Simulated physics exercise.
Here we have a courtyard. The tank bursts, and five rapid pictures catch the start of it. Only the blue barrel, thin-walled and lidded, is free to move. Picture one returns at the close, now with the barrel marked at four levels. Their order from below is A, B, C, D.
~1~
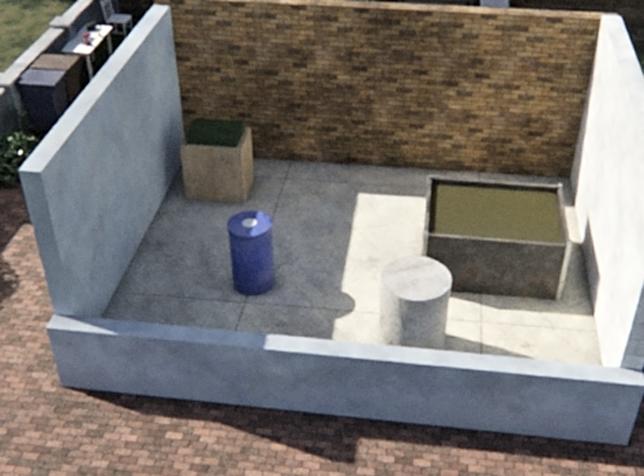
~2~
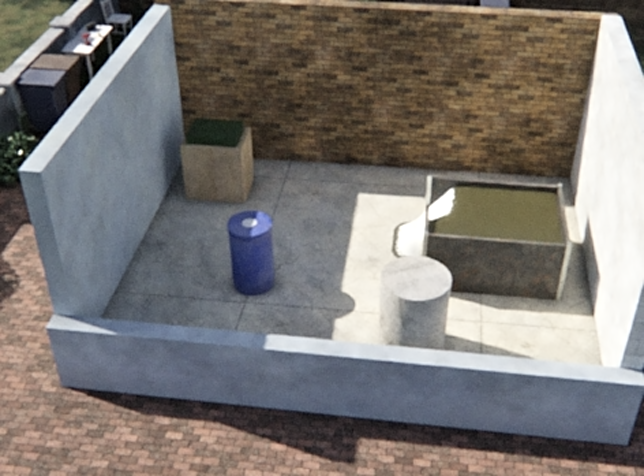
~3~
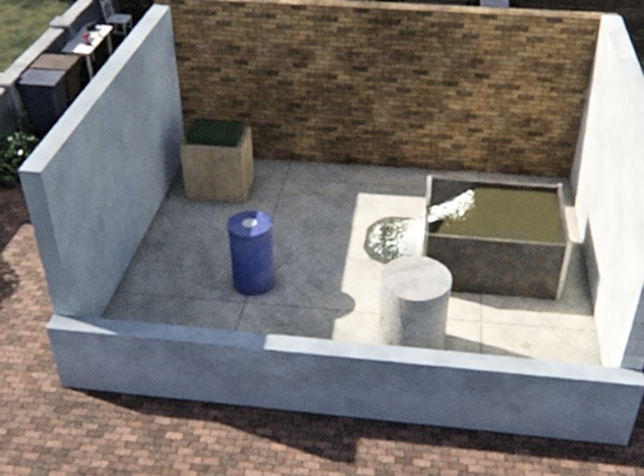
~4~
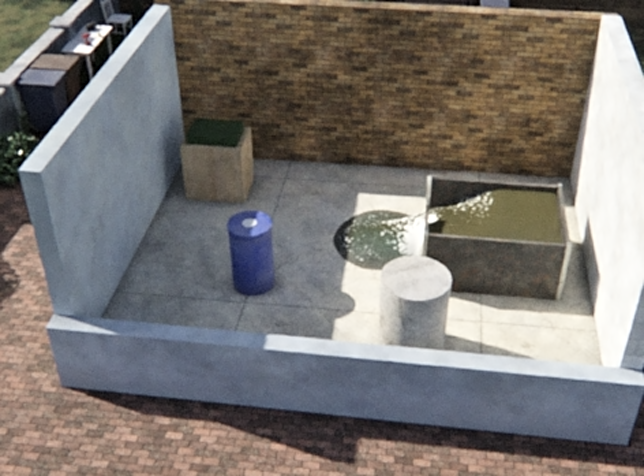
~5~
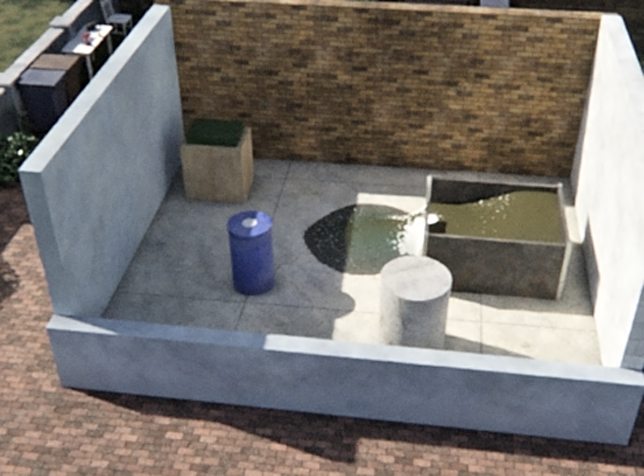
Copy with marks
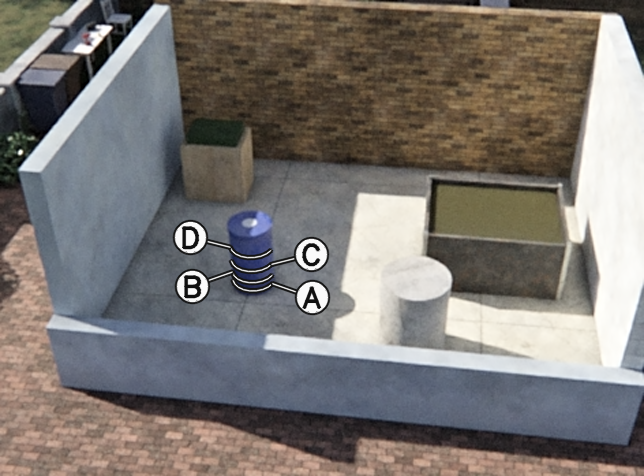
Water pours from the left side of a large tank and spreads across the courtyard floor.
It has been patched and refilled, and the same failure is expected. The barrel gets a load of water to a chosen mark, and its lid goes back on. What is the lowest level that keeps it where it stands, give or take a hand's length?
The limit is B.
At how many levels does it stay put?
Three of them.
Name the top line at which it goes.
Here it is line A.
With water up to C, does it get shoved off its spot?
No.
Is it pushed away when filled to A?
Yes.
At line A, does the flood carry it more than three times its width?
No, it does not.
On the marked copy, A at (249, 290); B at (249, 282); C at (248, 271); D at (247, 257); from the bottom up A, B, C, D.
With A, it is pushed about its own width away.
With B, it does not move.
With C, it does not move.
With D, it does not move.
